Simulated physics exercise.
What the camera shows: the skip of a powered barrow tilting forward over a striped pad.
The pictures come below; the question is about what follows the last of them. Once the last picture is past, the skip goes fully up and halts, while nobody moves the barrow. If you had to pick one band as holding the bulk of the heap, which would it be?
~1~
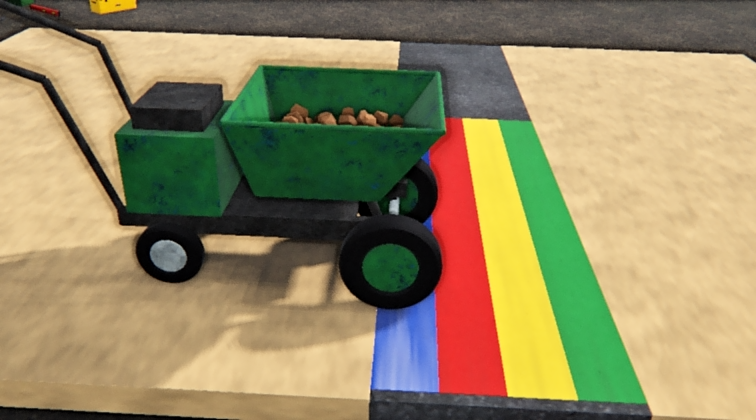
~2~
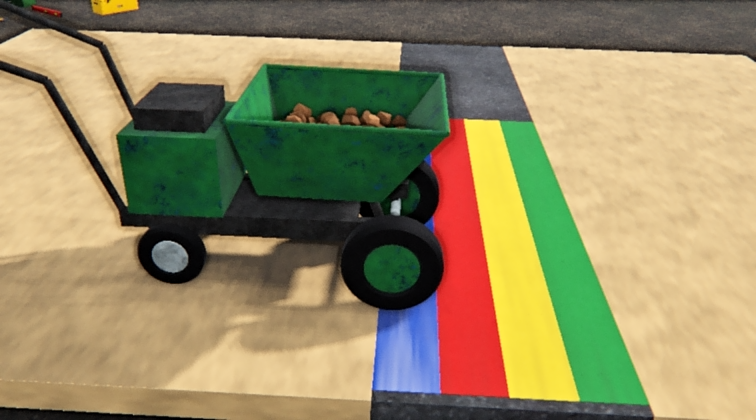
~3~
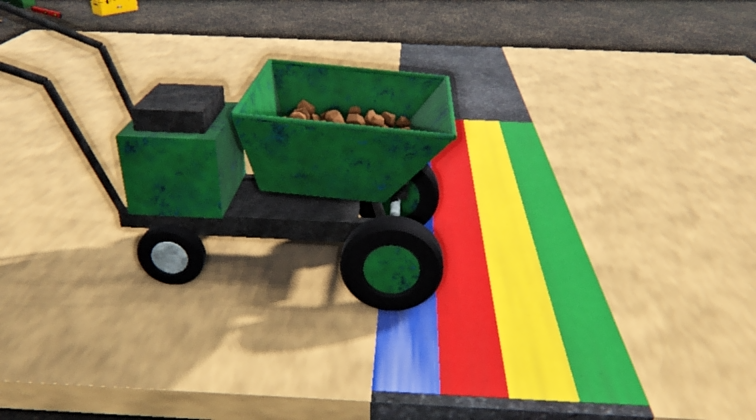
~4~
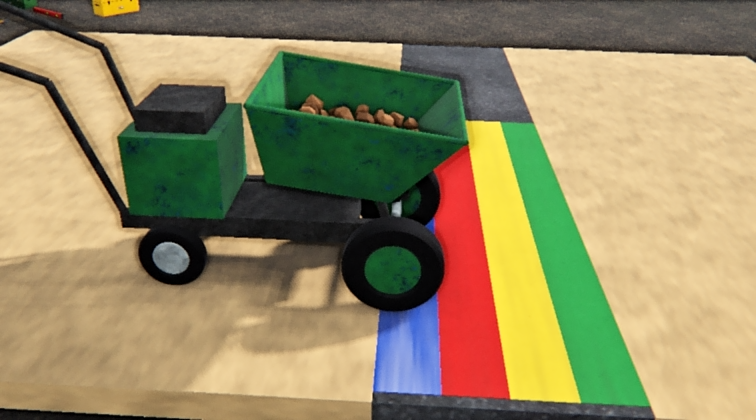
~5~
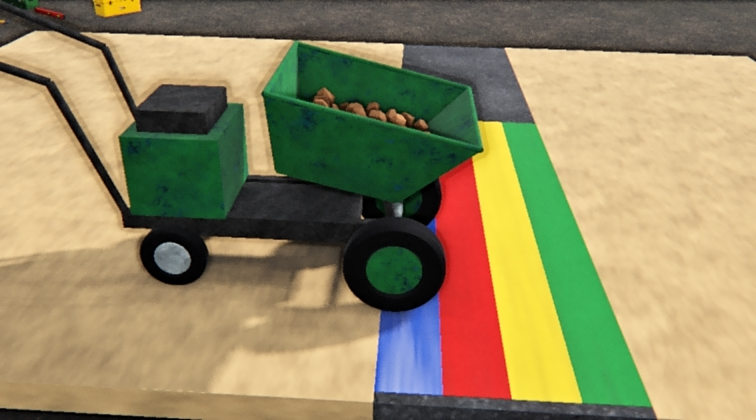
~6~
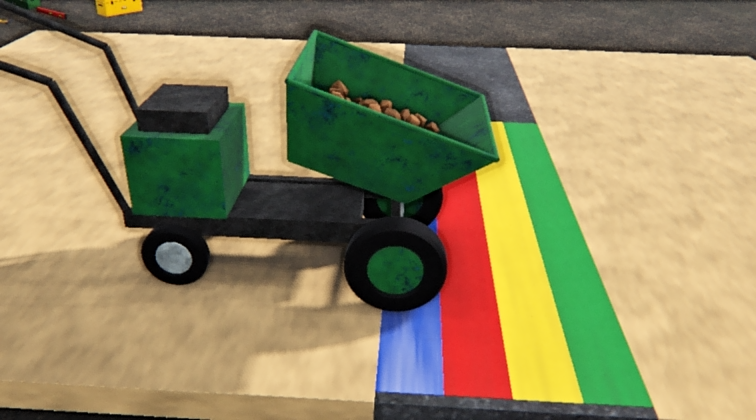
I would pick green.
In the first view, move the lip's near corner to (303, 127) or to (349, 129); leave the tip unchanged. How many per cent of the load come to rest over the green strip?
0 and 10 percent, in that order.
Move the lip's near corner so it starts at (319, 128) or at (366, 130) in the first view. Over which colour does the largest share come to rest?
One by one: Red and that yellow strip.
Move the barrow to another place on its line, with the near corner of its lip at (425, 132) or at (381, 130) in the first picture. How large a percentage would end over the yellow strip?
The first position yields around 20 per cent; the second yields around 50 per cent.
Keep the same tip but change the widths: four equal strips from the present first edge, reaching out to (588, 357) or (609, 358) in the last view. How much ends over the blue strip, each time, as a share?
In turn 0 and 0 in a hundred.
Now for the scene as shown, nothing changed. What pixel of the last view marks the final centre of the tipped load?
About (575, 265).
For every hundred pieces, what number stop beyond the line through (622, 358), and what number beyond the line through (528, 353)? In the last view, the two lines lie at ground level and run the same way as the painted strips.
First 20 in a hundred, second 80 in a hundred.
Soon after the last picture, skip tipped steeply; all in the skip.
A little later, skip tipped right over; most in the skip; a stray few over the yellow strip; a small part over the green strip.
Later still, skip tipped right over; about a quarter in the skip; a small part over the yellow strip; about half over the green strip; about a quarter off the paint.
At rest, skip tipped right over; about a quarter in the skip; none over the blue strip; none over the red strip; a small part over the yellow strip; about half over the green strip; about a quarter off the paint.
